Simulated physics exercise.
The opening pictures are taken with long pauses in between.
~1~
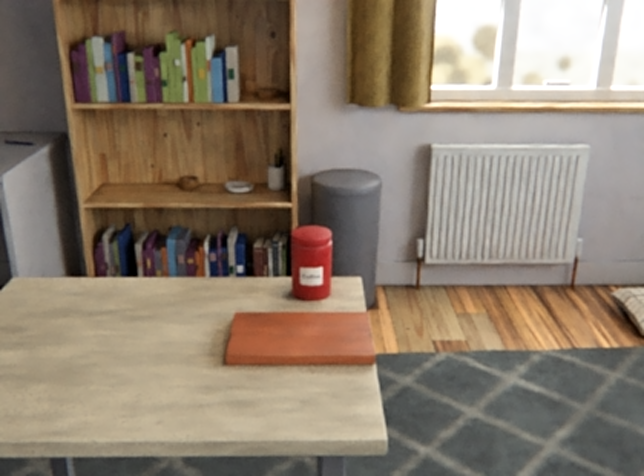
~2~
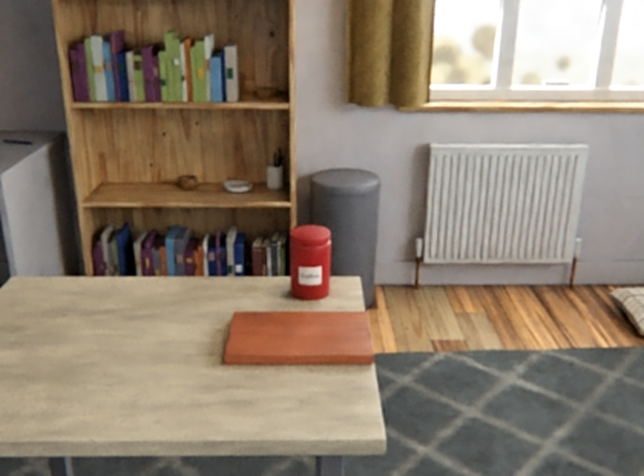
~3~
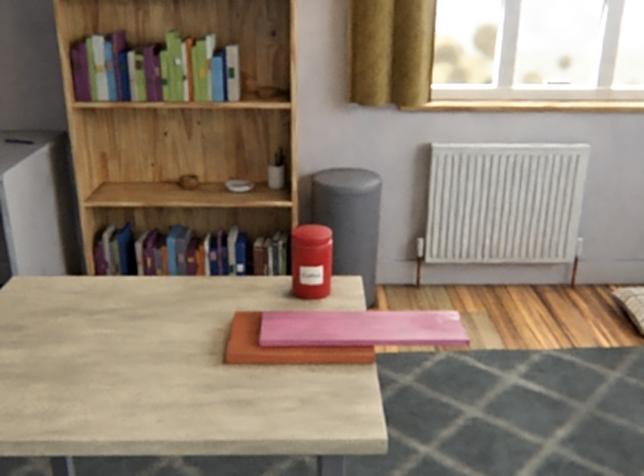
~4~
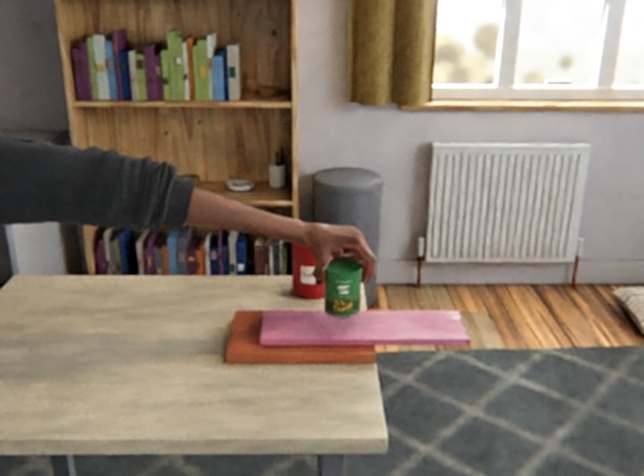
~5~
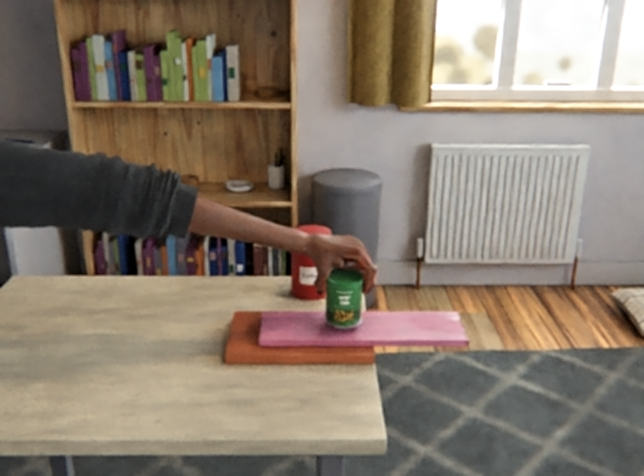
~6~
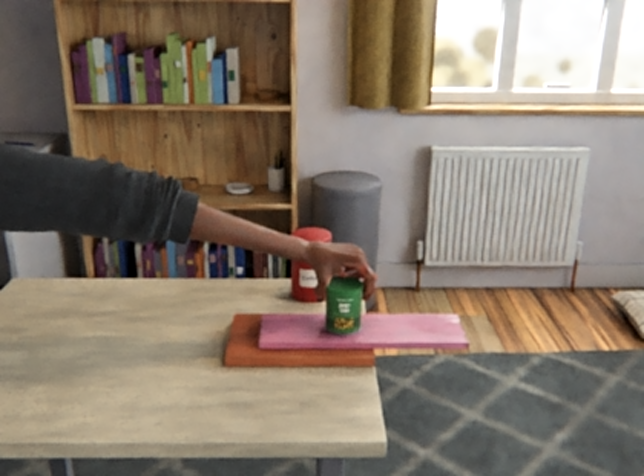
In this clip, an orange slab and a red jar sit on a table, a pink plank appears on the slab, jutting past the table's right edge, and a hand reaches from the left, lowering a green tin onto the plank.
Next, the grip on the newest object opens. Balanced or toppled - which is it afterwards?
Turns out the setup is stable once it's let go.
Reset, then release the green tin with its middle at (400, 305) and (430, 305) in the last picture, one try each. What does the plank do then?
Topples, then Topples.
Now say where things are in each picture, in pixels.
In the first frame, the last thing is not in view yet; orange slab (301, 337).
In the second frame, the last thing is not in view yet; red jar (310, 262).
In the third frame, the last thing is not in view yet; pink plank (363, 328).
The fourth frame shows coming down; green tin (343, 288); orange slab (302, 335).
The fifth frame shows coming down; green tin (344, 298); red jar (311, 262).
The sixth frame shows in place under the hand; green tin (344, 306); pink plank (362, 331).
Then, 0.60 s on from there, things are still on the move.
Then, 1.40 s on from there, no change.
Then, 2.10 s on from there, green tin resting near (344, 306).
In the end, all 4 unmoved. At the end, from the last picture's camera, green tin near (345, 306). The plank holds.
